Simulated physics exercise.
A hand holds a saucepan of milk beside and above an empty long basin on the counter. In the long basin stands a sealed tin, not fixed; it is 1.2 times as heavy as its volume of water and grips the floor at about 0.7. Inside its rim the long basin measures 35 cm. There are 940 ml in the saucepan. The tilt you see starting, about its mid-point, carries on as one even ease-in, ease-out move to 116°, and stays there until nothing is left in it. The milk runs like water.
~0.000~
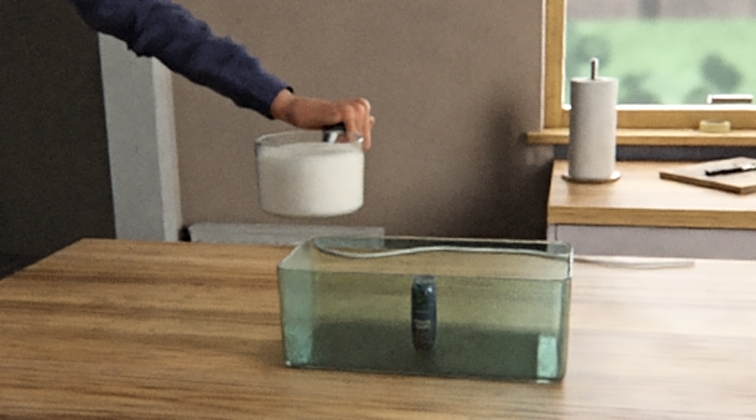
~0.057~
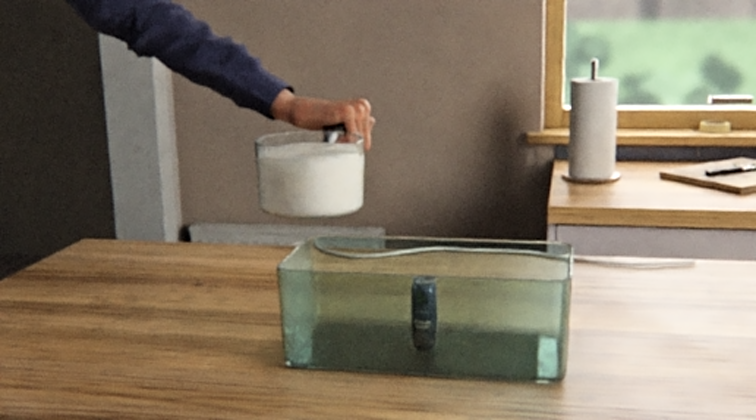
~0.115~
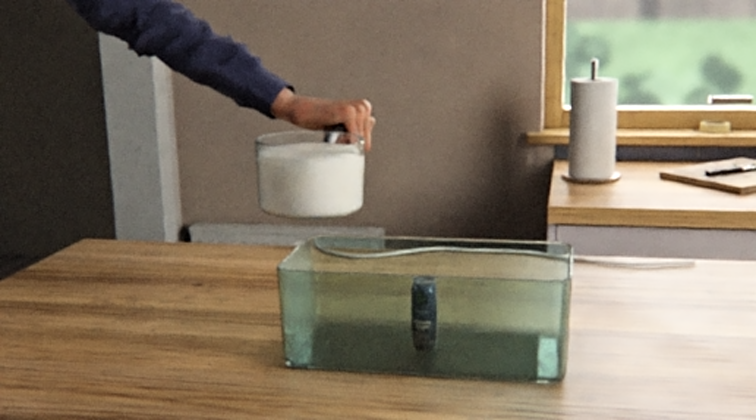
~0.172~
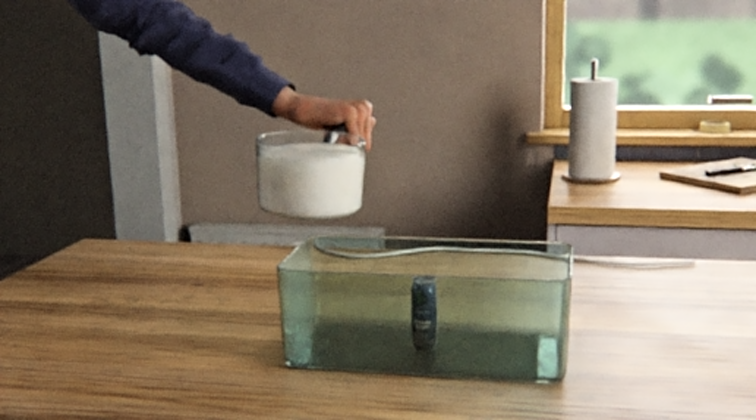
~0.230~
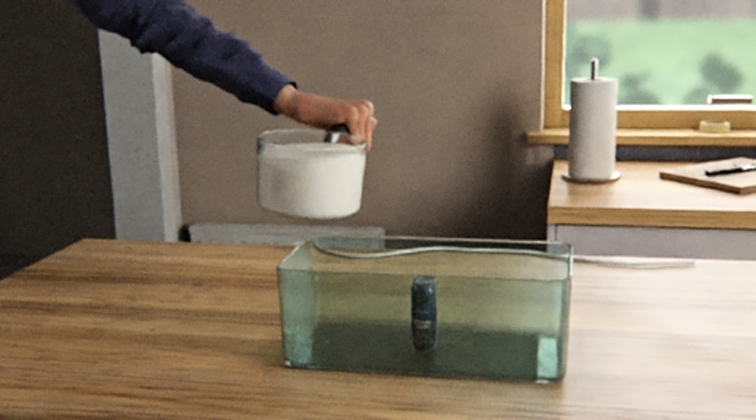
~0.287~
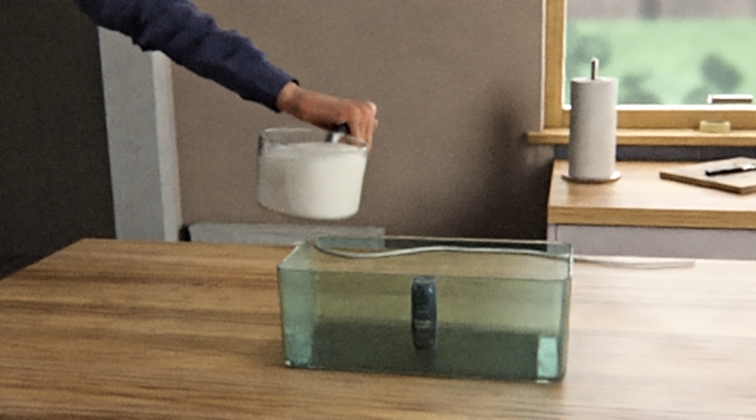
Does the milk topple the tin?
It keeps standing.
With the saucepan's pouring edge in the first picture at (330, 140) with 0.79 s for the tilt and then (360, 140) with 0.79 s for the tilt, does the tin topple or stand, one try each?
First it keeps standing; then it falls.
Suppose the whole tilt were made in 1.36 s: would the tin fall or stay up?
The tin remains upright.
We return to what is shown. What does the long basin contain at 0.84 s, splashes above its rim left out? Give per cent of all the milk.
About 14 per cent.
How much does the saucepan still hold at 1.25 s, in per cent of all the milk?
Near 12 in a hundred.
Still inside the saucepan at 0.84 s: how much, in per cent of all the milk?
Some 66 per cent.
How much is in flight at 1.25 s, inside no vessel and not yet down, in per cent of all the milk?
Some 6 per cent.
After 0.84 s the tilt is 61° and 67 per cent is still to pour; the tin stands where it began.
After 1.25 s the tilt is 101° and 12 per cent is still to pour; the tin stands where it began.
After 1.67 s the tilt is 116° and 0 per cent is still to pour; the tin stands where it began.
After 2.13 s the tilt is 116° and 0 per cent is still to pour; the tin stands where it began.
In the end the tin stands where it began.
